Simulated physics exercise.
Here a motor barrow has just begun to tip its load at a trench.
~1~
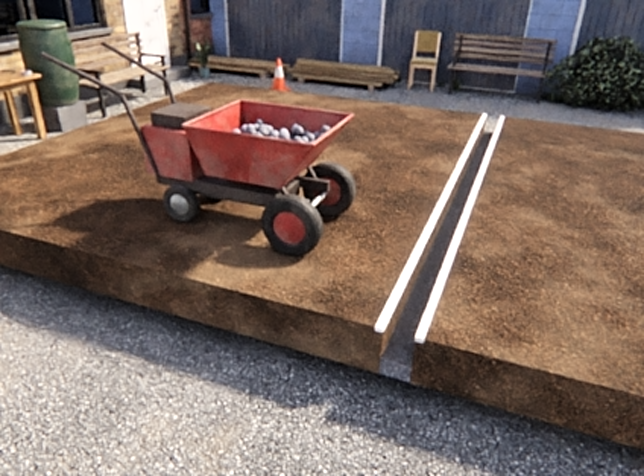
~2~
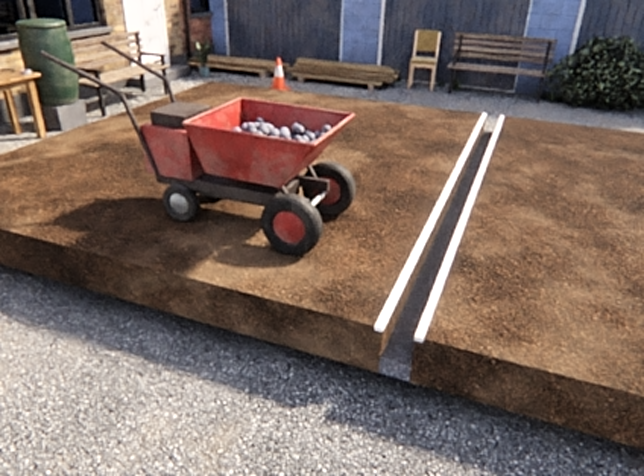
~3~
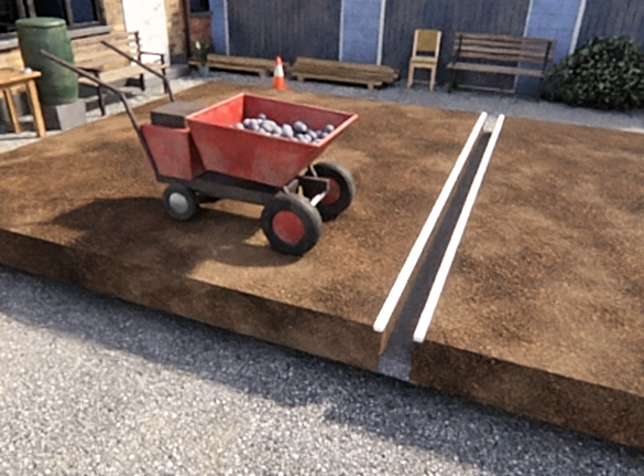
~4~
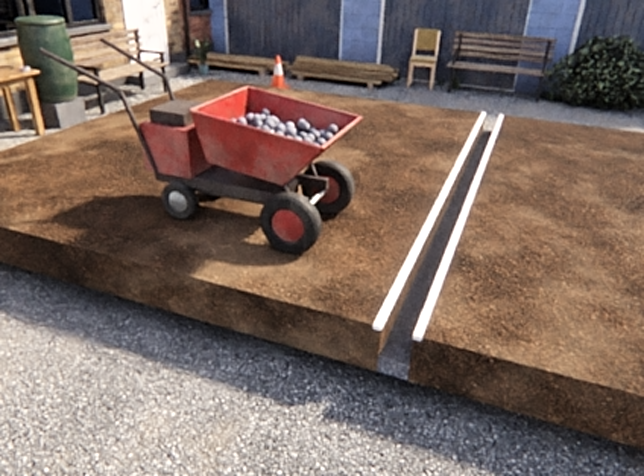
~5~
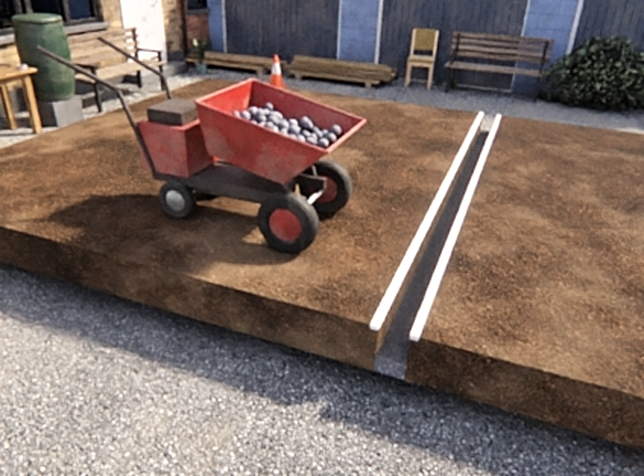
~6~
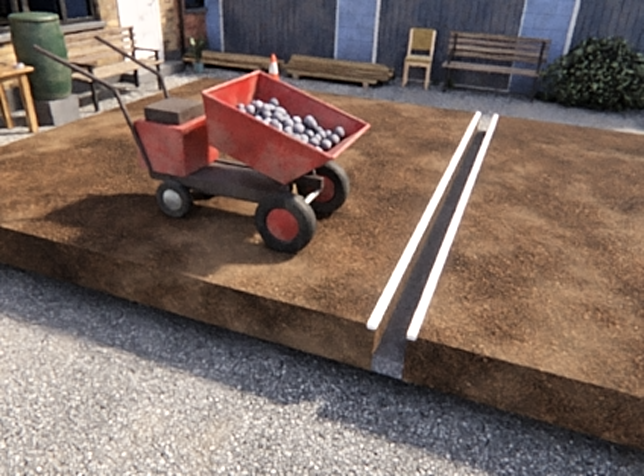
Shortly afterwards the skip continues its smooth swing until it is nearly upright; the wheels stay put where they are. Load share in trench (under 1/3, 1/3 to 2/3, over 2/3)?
1/3 to 2/3.
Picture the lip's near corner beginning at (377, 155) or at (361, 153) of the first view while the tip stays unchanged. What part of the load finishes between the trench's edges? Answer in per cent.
Estimates: 0 %, 20 %.
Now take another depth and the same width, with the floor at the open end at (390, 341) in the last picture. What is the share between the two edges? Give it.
Something like 40 %.
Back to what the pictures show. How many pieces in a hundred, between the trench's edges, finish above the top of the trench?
About 25 %.
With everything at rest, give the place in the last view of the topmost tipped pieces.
I'd place the summit at about pixel (403, 239).
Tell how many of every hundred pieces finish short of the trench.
About 30 per cent.
Just after the last frame, skip tipped steeply; every one in the skip.
A moment on, skip tipped right over; the larger part in the skip; about a tenth short of the trench; about a tenth in or heaped over the trench; just a few falling.
Further on, skip tipped right over; about a tenth in the skip; roughly a quarter short of the trench; roughly half in or heaped over the trench; about a tenth beyond it.
When it is over, skip tipped right over; roughly a quarter short of the trench; roughly half in or heaped over the trench; about a tenth beyond it.
